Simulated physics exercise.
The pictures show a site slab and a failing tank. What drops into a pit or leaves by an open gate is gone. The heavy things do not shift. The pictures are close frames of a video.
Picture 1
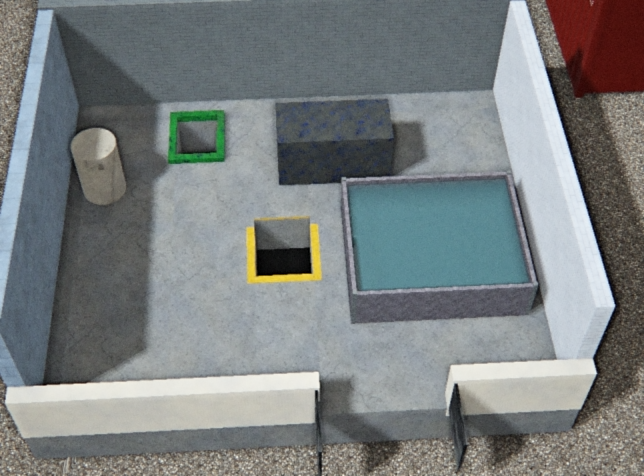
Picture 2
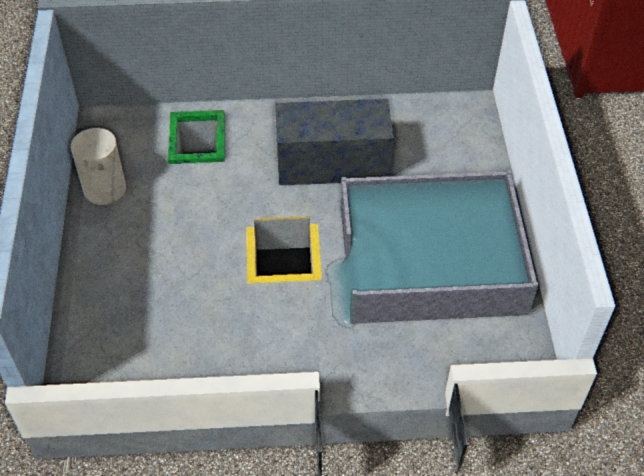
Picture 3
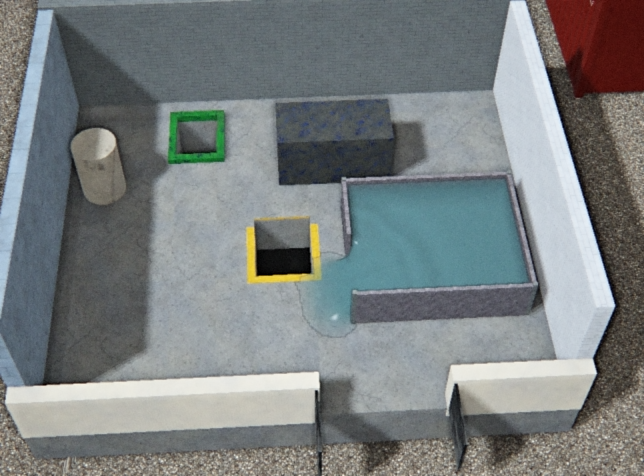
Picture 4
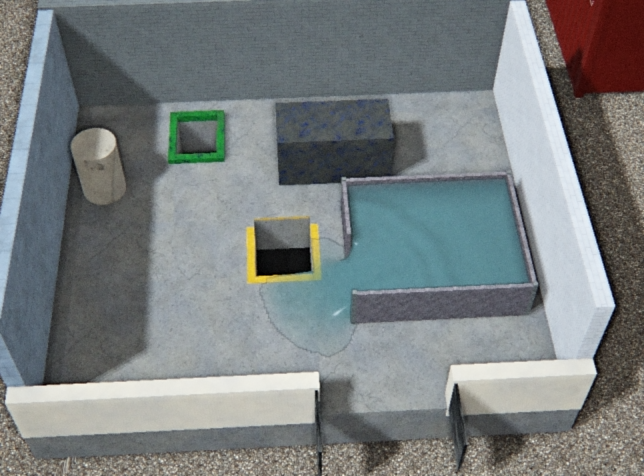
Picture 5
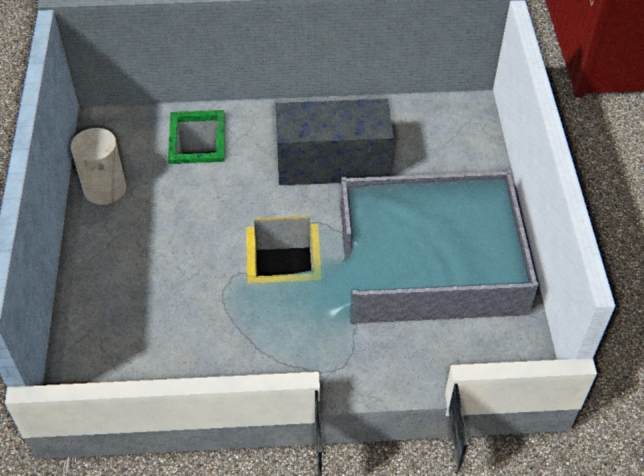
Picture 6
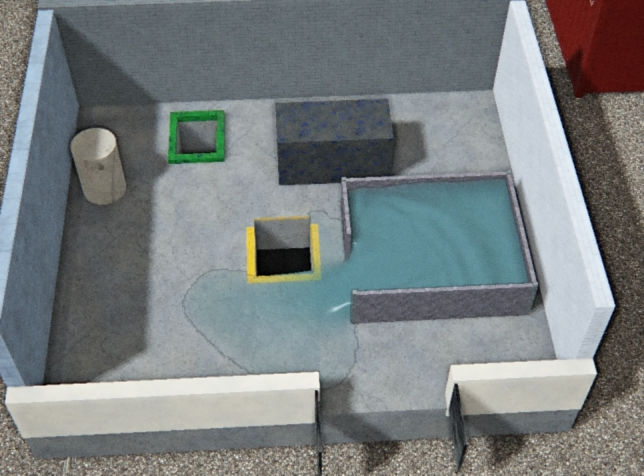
In the video, water pours from a gap in the left side of an open tank on a walled slab, then spreads leftward across the floor around the near side of a yellow-edged pit, reaching the front wall.
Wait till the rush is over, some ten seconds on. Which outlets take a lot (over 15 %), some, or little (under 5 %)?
One by one: The gate takes under 5 %; the green pit takes under 5 %; the yellow pit takes over 15 %.
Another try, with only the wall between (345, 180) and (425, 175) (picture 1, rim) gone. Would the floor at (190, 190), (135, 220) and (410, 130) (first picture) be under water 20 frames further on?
In that order: Flooded, flooded, covered.
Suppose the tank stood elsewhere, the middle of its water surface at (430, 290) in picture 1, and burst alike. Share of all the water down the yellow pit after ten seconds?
Per cent: Yellow 10.
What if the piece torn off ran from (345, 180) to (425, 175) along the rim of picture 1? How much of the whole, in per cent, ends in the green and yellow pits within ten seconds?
Per cent: Green 2, yellow 14.
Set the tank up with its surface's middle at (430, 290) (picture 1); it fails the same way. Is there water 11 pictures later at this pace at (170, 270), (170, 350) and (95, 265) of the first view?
As listed: Flooded, wet, wet.
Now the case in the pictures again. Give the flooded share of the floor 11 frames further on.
I make it 35 per cent.
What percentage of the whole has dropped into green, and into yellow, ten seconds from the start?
In turn 0 and 24 per cent.
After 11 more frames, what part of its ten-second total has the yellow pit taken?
I make it 30 per cent.
A moment on, water covers 25 % of the floor; the gate 0 %, the green pit 0 %, the yellow pit 4 %.
Next, water covers 35 % of the floor; the gate 0 %, the green pit 0 %, the yellow pit 7 %.
Then, water covers 35 % of the floor; the gate 0 %, the green pit 0 %, the yellow pit 11 %.
Later, water covers 55 % of the floor; the gate 1 %, the green pit 0 %, the yellow pit 15 %.
In the end, water covers 80 % of the floor; the gate 1 %, the green pit 0 %, the yellow pit 24 %.
